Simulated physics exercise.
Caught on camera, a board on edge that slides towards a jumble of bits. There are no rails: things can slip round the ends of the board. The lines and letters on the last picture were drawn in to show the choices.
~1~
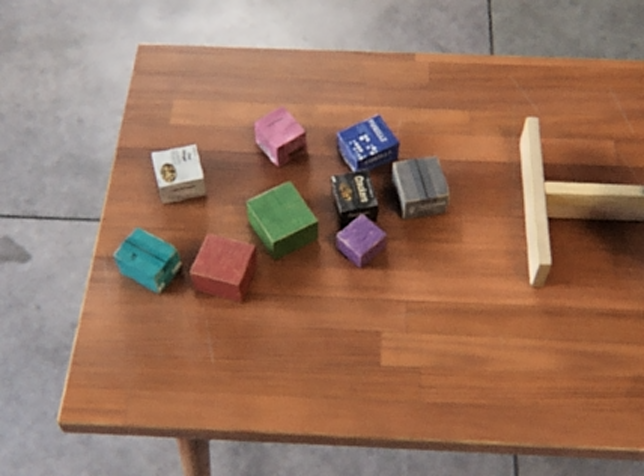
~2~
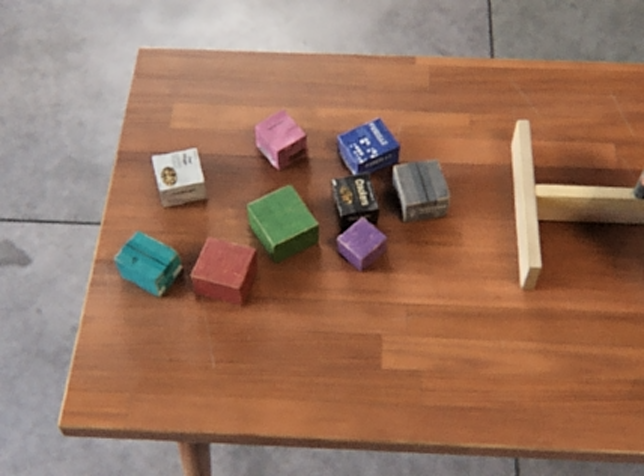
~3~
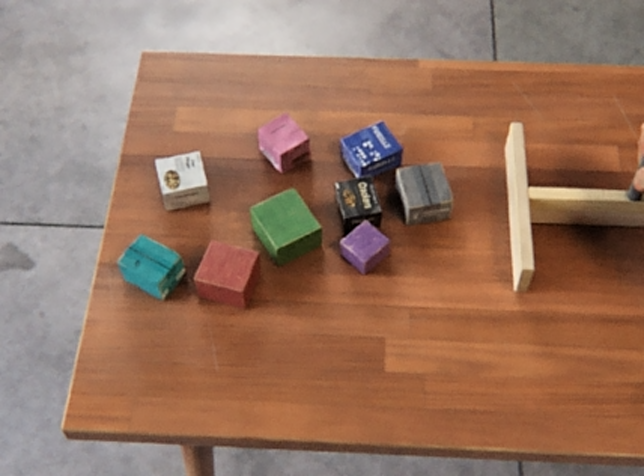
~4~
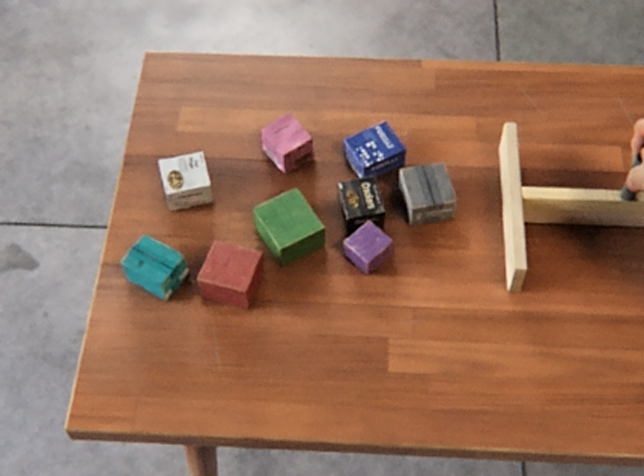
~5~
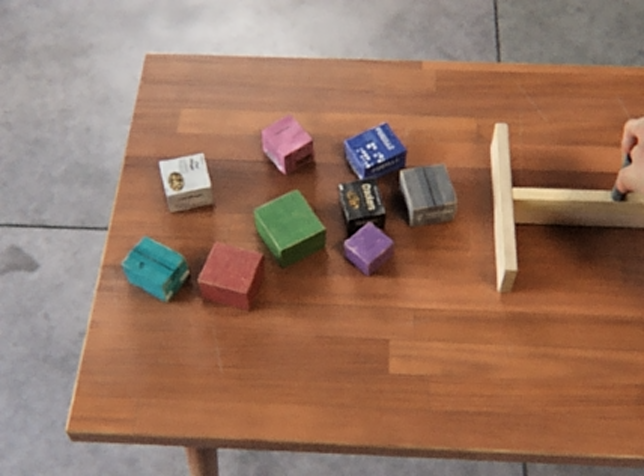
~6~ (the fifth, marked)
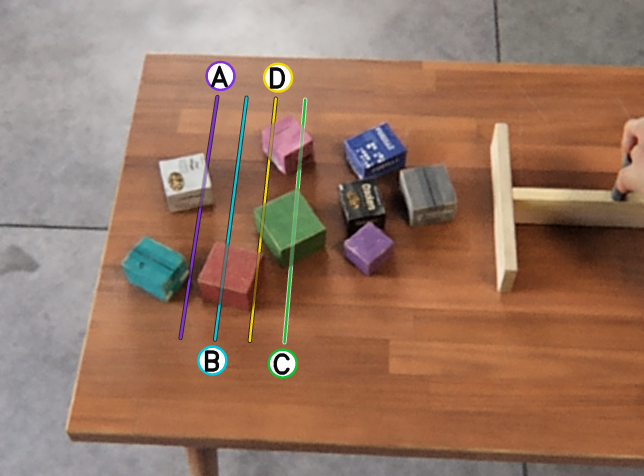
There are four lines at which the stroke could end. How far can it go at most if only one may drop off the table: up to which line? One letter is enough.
No farther than A.
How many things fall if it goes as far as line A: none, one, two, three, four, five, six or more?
By then, one.
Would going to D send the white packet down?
No.
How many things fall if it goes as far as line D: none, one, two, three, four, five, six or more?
By then, none.
On the copy, A at (200, 207); B at (232, 208); C at (296, 211); D at (264, 210).
On A. First, board (395, 189); blue packet (361, 148); green block (277, 232).
Then, board (285, 185); white packet (176, 180); pink packet (219, 134).
Finally, board (201, 182); white packet over the edge; pink packet (141, 133); one fallen.
By contrast, B is within the limit but short; C is within the limit but short; D is within the limit but short.
